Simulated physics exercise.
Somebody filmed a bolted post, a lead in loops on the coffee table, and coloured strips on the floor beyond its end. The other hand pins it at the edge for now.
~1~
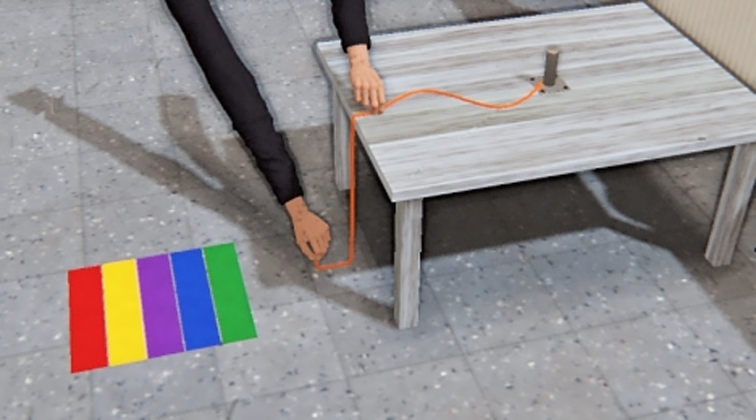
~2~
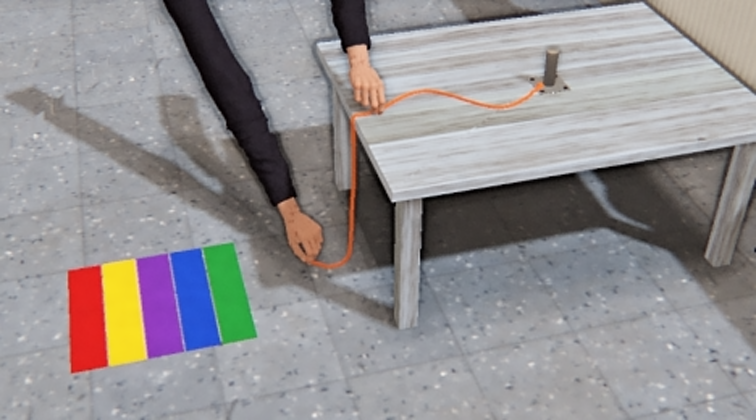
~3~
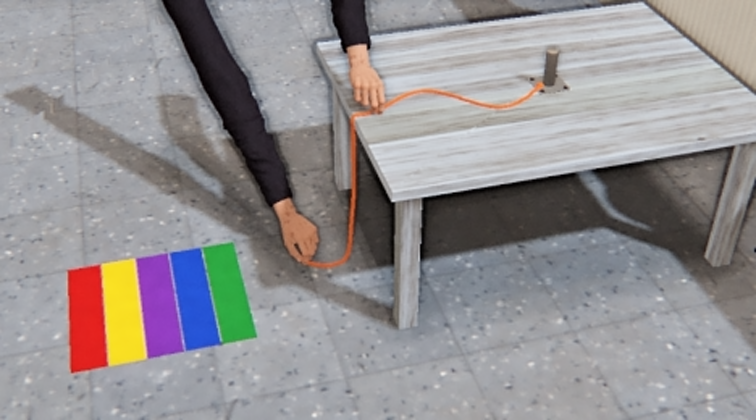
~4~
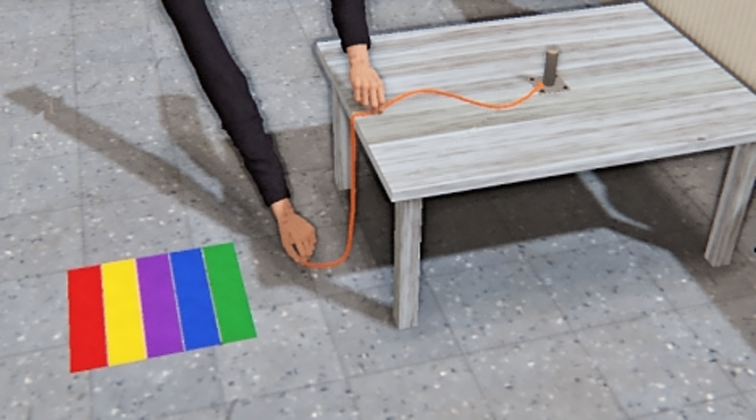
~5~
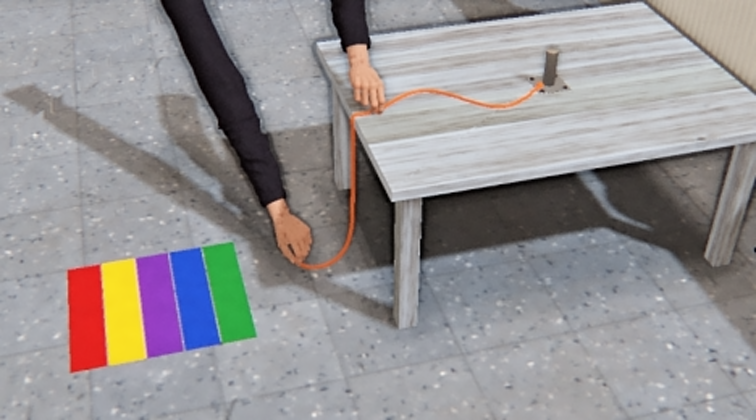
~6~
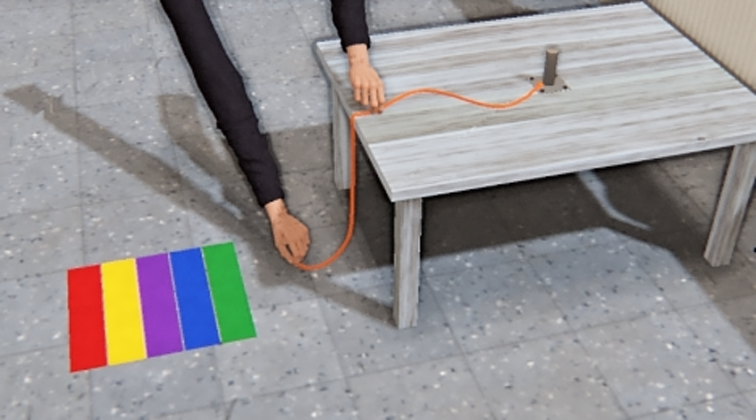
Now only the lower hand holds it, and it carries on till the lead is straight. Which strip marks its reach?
The purple one.
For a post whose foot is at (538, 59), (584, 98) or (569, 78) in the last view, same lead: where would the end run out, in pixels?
About (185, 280), (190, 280) and (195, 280).
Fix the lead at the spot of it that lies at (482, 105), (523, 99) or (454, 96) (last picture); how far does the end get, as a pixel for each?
About (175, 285), (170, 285) and (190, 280).
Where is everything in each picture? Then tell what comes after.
The first picture shows end (315, 259); green (236, 322); blue (200, 329); purple (164, 335); yellow (126, 343); red (89, 350).
The second picture shows end (307, 260); lead through (526, 98) (464, 100) (397, 100) (353, 134) (353, 193) (350, 248).
The third picture shows end (303, 261).
The fourth picture shows end (300, 261); lead through (526, 98) (464, 100) (397, 100) (353, 134) (353, 193) (349, 247).
The fifth picture shows end (296, 262).
The sixth picture shows end (294, 262); lead through (526, 98) (464, 99) (397, 99) (353, 133) (352, 193) (343, 248).
Soon after, end near (224, 274); over green.
After that, end near (183, 281); over blue.
At the stop, end near (160, 285); over purple. It halts on the purple strip.
